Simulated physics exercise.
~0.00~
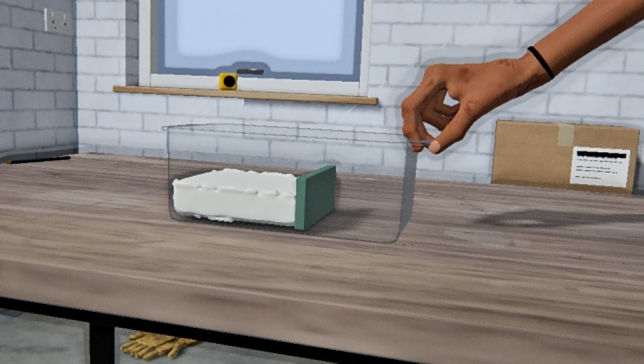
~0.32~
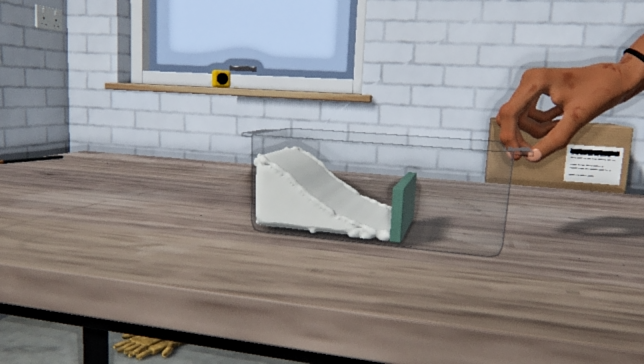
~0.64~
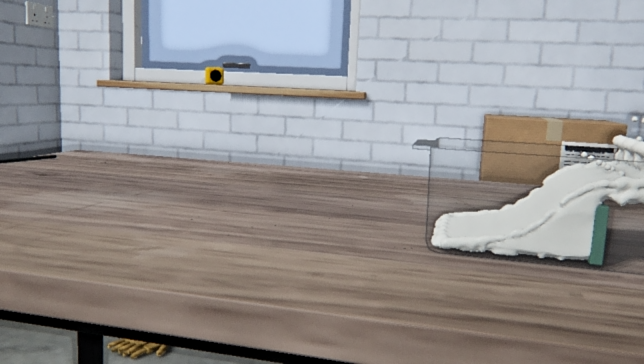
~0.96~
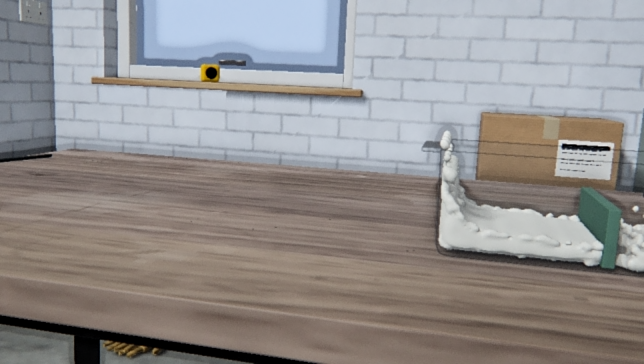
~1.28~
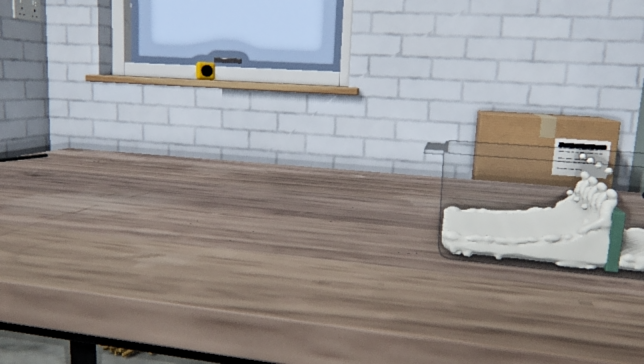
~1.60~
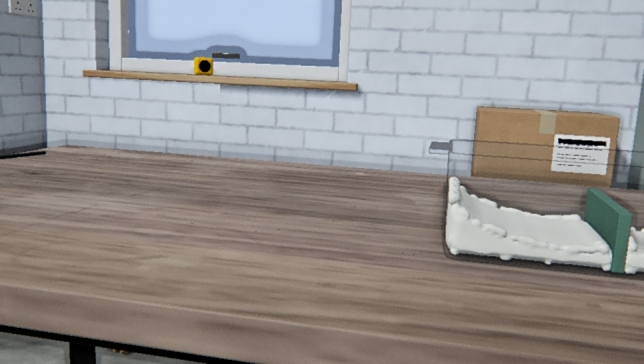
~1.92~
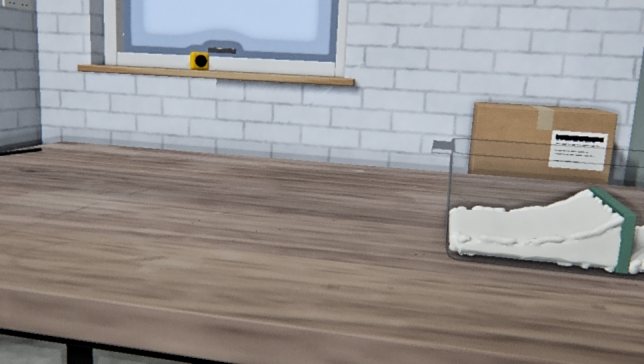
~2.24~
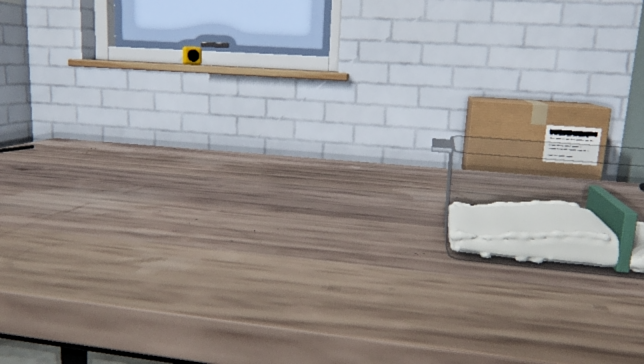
A hand pulling a clear divided box rightwards along a wooden table, white liquid surging over the green divider, then settling lower.
